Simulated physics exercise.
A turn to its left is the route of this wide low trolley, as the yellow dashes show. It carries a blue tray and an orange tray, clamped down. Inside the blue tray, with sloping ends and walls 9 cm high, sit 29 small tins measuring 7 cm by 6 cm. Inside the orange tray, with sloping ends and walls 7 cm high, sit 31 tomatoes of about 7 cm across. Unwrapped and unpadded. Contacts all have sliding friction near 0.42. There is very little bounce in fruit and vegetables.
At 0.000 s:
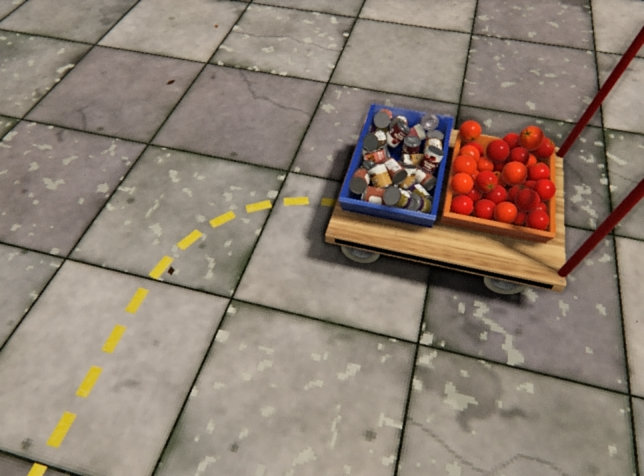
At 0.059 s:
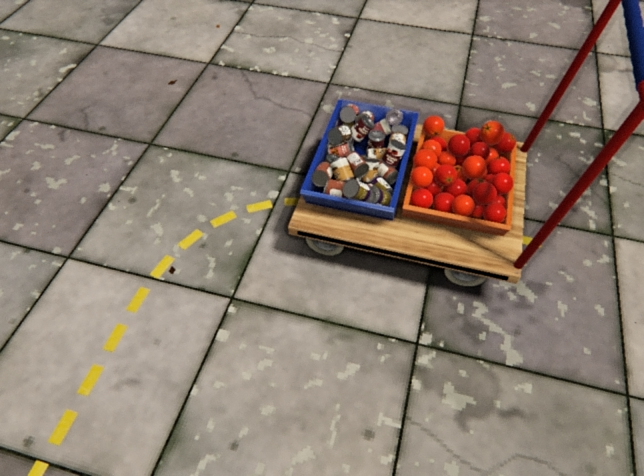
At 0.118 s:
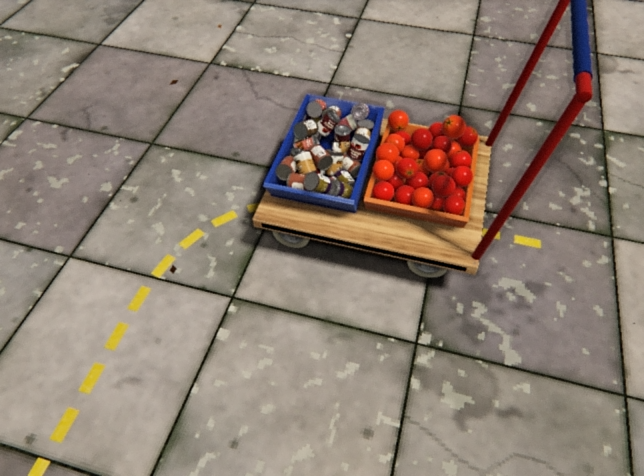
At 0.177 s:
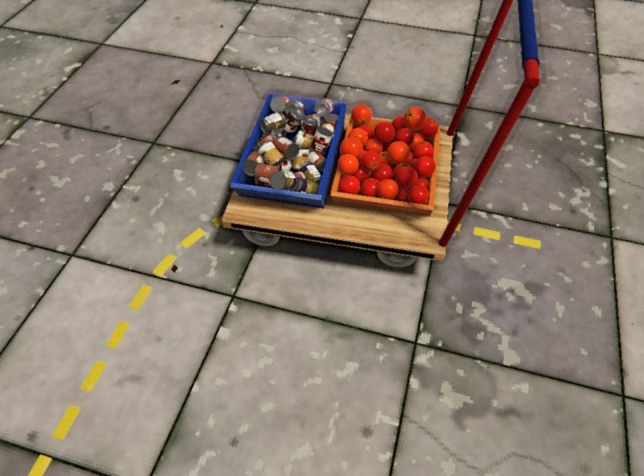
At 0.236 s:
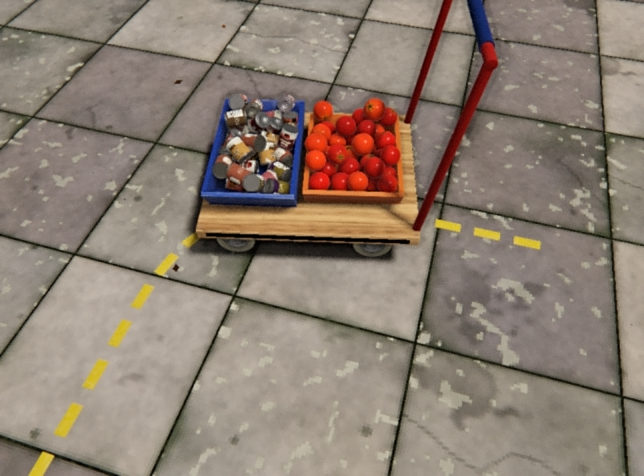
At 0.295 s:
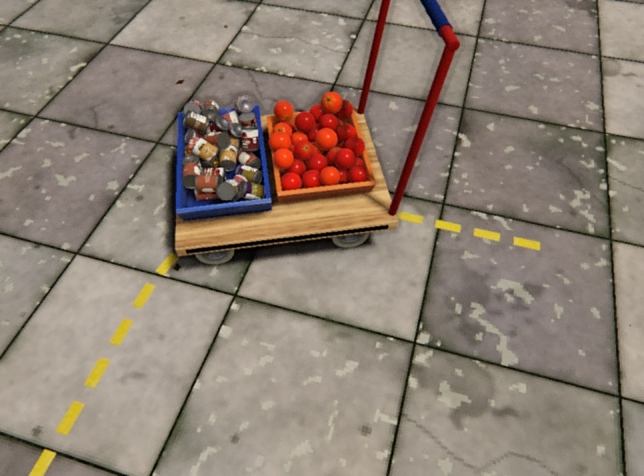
A low wooden trolley with a red and blue handle, carrying a blue tray of small tins and an orange tray of tomatoes, rolls left across grey floor tiles along yellow dashes, then begins turning toward the lower left.
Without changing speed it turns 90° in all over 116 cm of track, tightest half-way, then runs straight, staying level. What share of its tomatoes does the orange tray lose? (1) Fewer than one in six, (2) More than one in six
2, more than one in six.
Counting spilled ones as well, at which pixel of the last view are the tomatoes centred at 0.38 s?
Roughly (259, 148).
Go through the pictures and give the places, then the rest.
In the first frame (we follow the rim corner now nearest the camera), orange tray at (553, 233); blue tray at (434, 215); turned 0°, 0 cm rolled; nothing out yet.
Orange tray at (509, 225); blue tray at (392, 208); turned 0°, 12 cm rolled, in the second frame.
Orange tray at (467, 217); blue tray at (352, 200); turned 0°, 24 cm rolled, in the third frame.
Orange tray at (431, 206); blue tray at (319, 195); turned 5°, 36 cm rolled, in the fourth frame.
Orange tray at (402, 193); blue tray at (292, 195); turned 14°, 49 cm rolled, in the fifth frame.
Orange tray at (373, 181); blue tray at (269, 198); turned 26°, 61 cm rolled; nothing out yet, in the sixth frame.
After 0.38 s, 2 of 29 out of the blue tray and 0 of 31 out of the orange tray.
After 0.49 s, 6 of 29 out of the blue tray and 2 of 31 out of the orange tray.
After 0.66 s, 7 of 29 out of the blue tray and 8 of 31 out of the orange tray.
Final count (at 1.12 s), 7 of 29 out of the blue tray and 11 of 31 out of the orange tray. Asked share, 11 of 31, 35 per cent.
